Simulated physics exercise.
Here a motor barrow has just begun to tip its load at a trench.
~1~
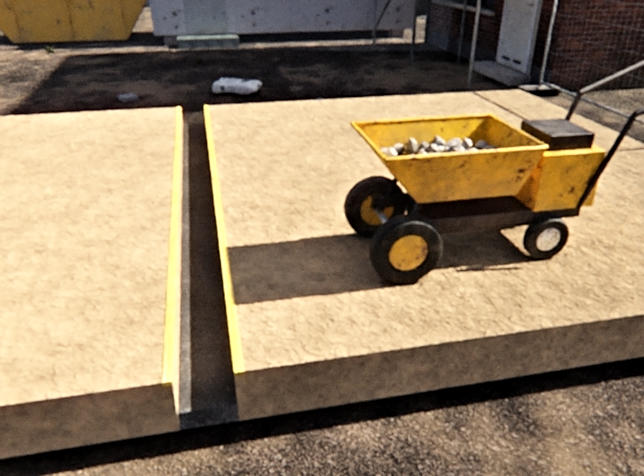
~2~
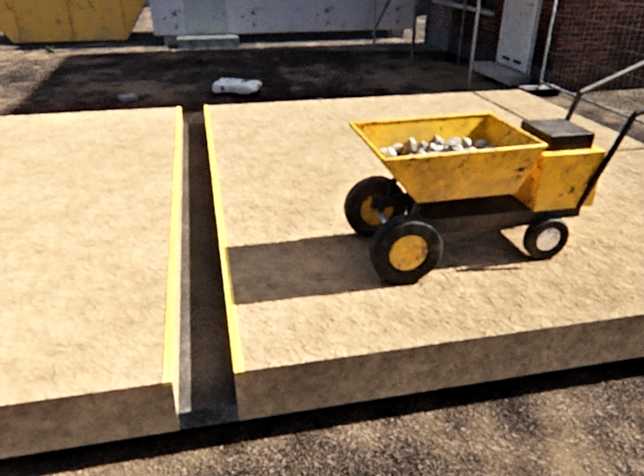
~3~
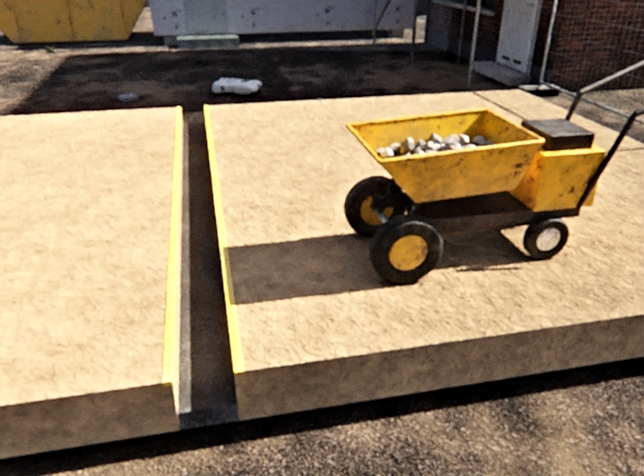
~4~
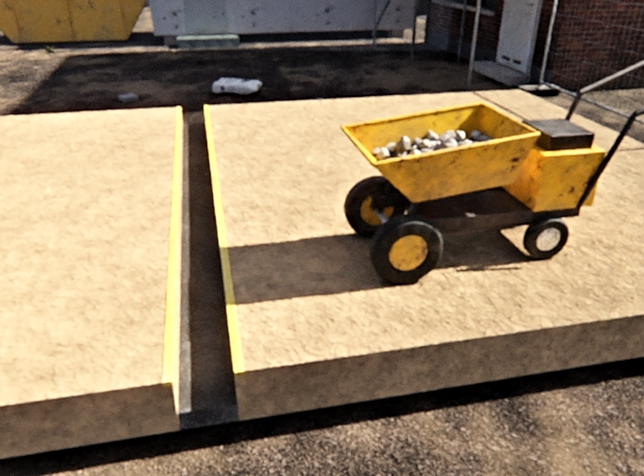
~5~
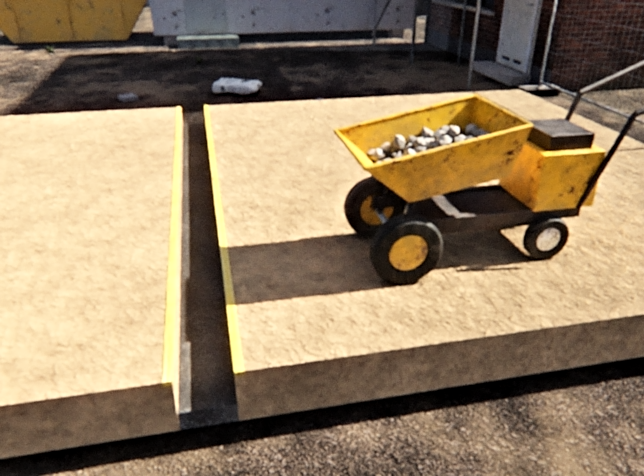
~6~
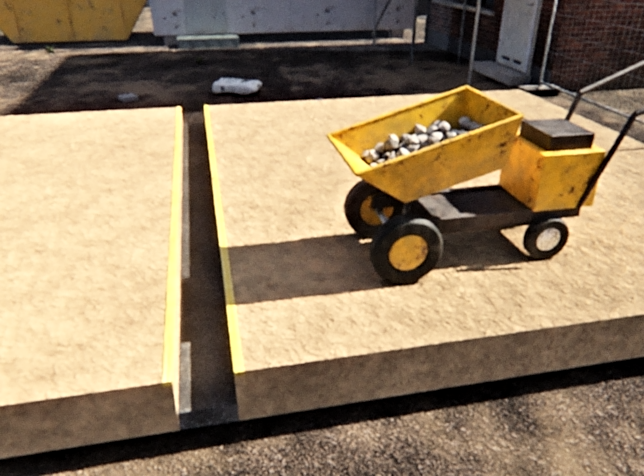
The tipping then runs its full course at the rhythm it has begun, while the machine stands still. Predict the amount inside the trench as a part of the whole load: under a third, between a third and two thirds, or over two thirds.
The trench will get the low band, below a third.
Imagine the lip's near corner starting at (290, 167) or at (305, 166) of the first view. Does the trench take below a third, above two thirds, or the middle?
Note - stop 1: Over two thirds; stop 2: Over two thirds.
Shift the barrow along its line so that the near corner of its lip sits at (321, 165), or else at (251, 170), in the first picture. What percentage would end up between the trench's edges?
Result: Try 1 = 90 %, try 2 = 40 %.
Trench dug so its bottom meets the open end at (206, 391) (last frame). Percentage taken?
Estimated share: Approx. 10 %.
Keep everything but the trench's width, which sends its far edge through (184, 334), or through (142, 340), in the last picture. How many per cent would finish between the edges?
The share would be 10 % first and 10 % second.
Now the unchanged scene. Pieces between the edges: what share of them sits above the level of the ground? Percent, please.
My figure is near 0 per cent.
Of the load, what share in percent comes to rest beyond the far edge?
About 0 per cent.
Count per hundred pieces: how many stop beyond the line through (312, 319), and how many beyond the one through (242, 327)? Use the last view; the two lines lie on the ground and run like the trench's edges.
80 % and 20 %.
Shortly afterwards, skip tipped steeply; the whole lot in the skip.
Next, skip tipped steeply; all but a few in the skip; a little short of the trench.
Some moments later, skip tipped right over; near a quarter in the skip; near two thirds short of the trench; a little in or heaped over the trench; only a few beyond it.
In the end, skip tipped right over; a little in the skip; near two thirds short of the trench; near a quarter in or heaped over the trench; only a few beyond it.
